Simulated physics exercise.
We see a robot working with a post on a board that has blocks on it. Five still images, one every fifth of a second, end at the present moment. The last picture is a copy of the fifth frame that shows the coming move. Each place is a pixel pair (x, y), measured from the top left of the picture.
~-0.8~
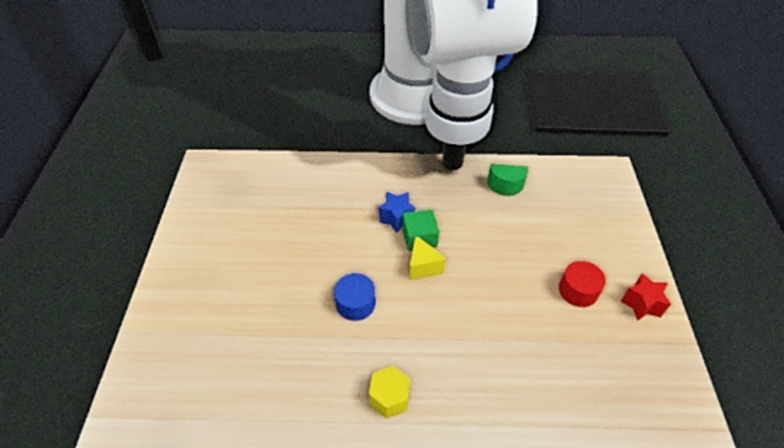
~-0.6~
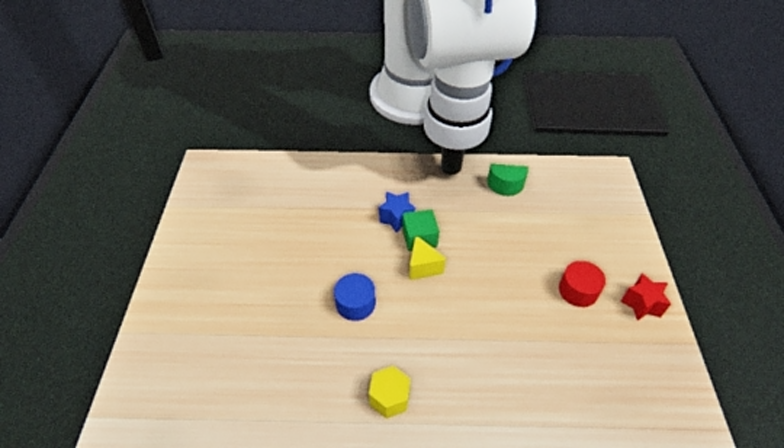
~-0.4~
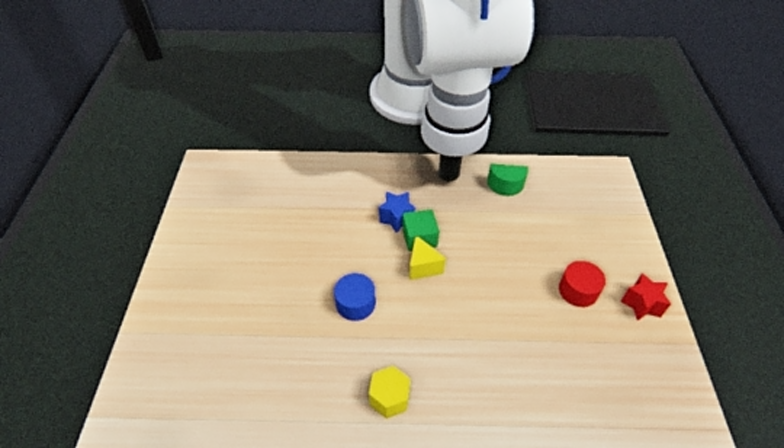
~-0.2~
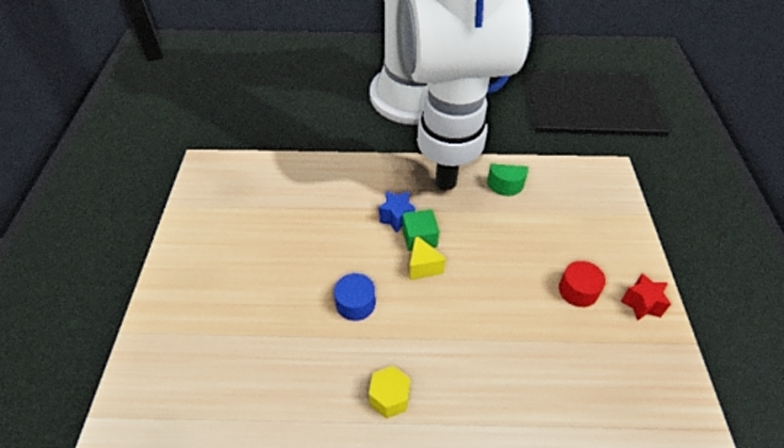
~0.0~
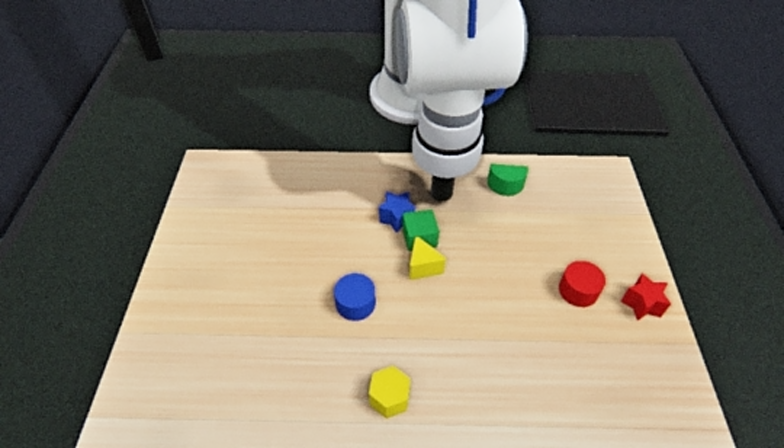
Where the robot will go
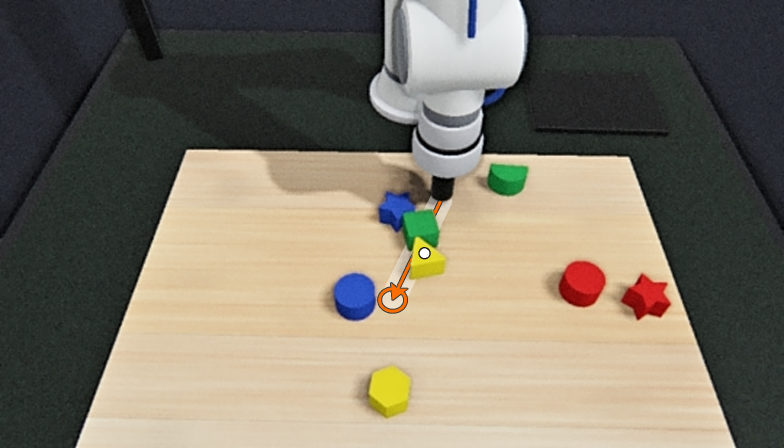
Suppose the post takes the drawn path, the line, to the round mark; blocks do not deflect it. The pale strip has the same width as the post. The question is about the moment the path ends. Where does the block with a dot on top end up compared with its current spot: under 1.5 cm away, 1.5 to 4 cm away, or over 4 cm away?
It will fall in the top band, over 4 cm.
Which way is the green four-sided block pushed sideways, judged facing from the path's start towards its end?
The answer is right: Facing from the path's start to its end, that's where the green four-sided block shifts.
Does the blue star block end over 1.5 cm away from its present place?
I expect not.
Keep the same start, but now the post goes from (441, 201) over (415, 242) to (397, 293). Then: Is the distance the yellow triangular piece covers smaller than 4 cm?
No, that is not how it ends up.
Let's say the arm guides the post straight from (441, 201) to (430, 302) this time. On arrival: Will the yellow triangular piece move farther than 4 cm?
Yes, that is what happens.
The drawn path runs from (441, 201) directly to (393, 300); the dot is on the yellow triangular piece.
The first path, step by step. One third of the way, post (426, 224); green four-sided block (408, 237), turned 15° clockwise; yellow triangular piece (421, 259), turned 40° anticlockwise.
Two thirds of the way, post (410, 257); green four-sided block (383, 259), turned 65° clockwise; yellow triangular piece (416, 271), turned 75° anticlockwise.
At the end, post (393, 294); blue circular block (338, 297); blue star block not moved; green four-sided block (367, 271), turned 120° clockwise; yellow triangular piece (419, 290), turned 105° anticlockwise.
